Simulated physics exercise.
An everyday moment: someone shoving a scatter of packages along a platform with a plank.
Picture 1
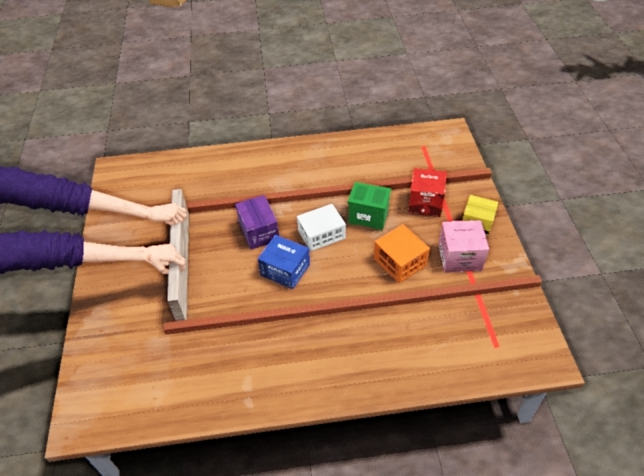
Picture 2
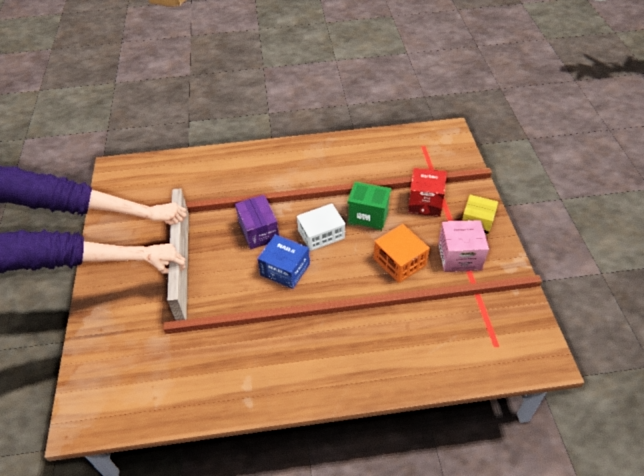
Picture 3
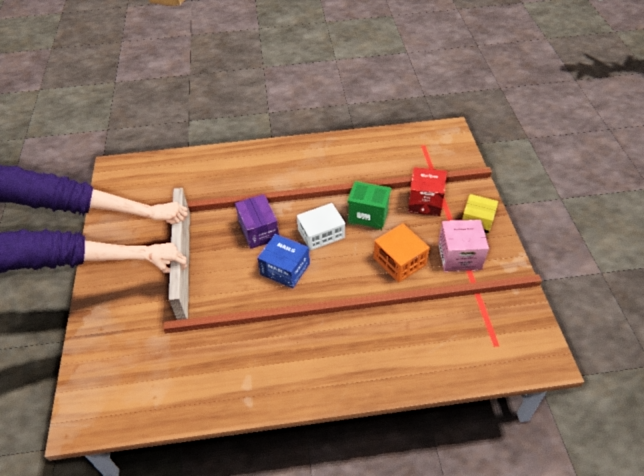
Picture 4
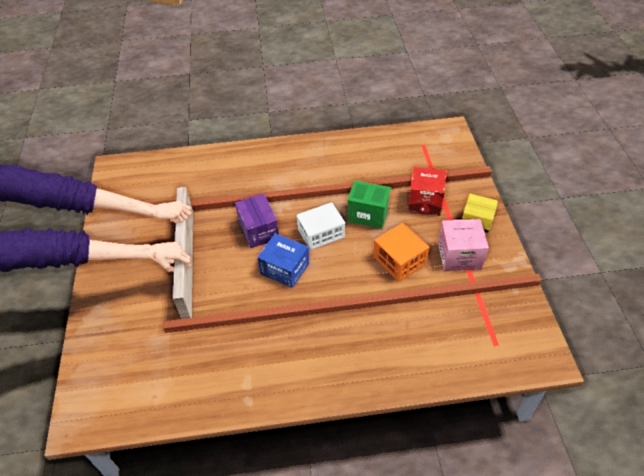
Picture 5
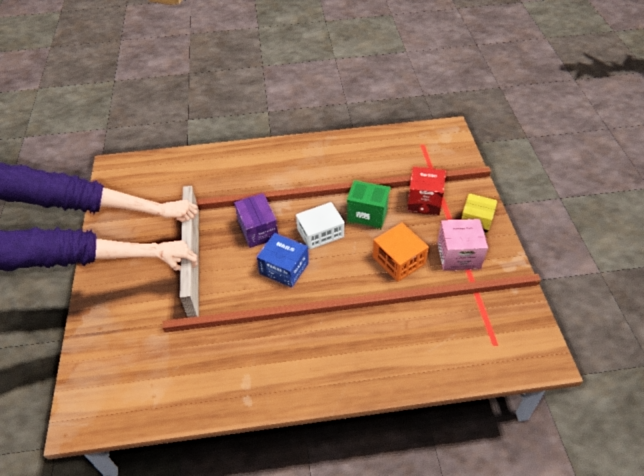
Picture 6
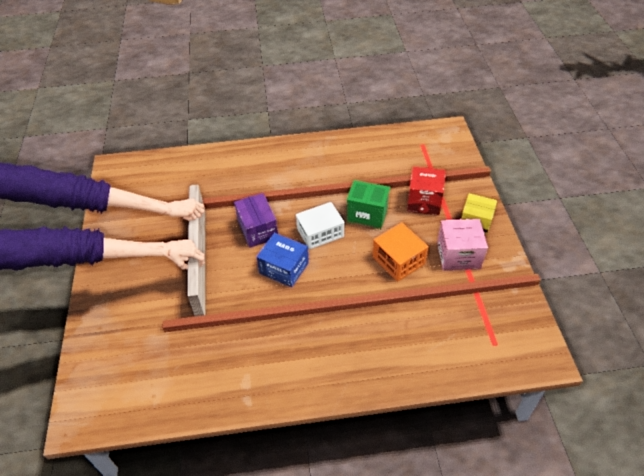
Two purple-sleeved arms at the left push an upright plank a short way rightward between two reddish-brown rails, on a wooden table seen from above over a tiled floor. Ahead of it sit purple, blue, white, green and orange boxes or crates, then red, pink and yellow ones around a red tape line at the right. The plank closes part of the gap to the boxes, which stay virtually still, as does the camera.
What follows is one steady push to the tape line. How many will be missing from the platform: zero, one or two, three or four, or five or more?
In the end the number that fall off is three or four.
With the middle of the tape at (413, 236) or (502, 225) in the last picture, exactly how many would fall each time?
Try by try, 1 and 8.
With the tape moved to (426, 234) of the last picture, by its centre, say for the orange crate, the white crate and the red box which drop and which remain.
The orange crate survives; the white crate remains up; the red box is lost.
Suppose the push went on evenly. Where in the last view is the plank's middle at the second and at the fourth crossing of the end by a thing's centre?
About (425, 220), then (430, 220).
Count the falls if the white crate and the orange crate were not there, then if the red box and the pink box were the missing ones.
It would be 1 and 1.
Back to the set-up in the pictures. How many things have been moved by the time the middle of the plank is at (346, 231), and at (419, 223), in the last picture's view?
First 6, then 8.
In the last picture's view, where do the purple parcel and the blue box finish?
The purple parcel at (462, 198), the blue box at (480, 229).
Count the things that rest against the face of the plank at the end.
That makes 2.
A little later, none off yet; yellow box at rest near (478, 215); pink box at rest near (461, 245); red box at rest near (426, 191).
Next, none off yet; yellow box at rest near (478, 215); pink box at rest near (461, 245); red box shifted about its own width near (454, 183).
Later still, none off yet; yellow box shifted a little near (490, 215); pink box shifted about its own width near (511, 247); red box tilted a little near (510, 174).
When it is over, the number that fall off is three or four; down, green tote, red box, pink box and yellow box.
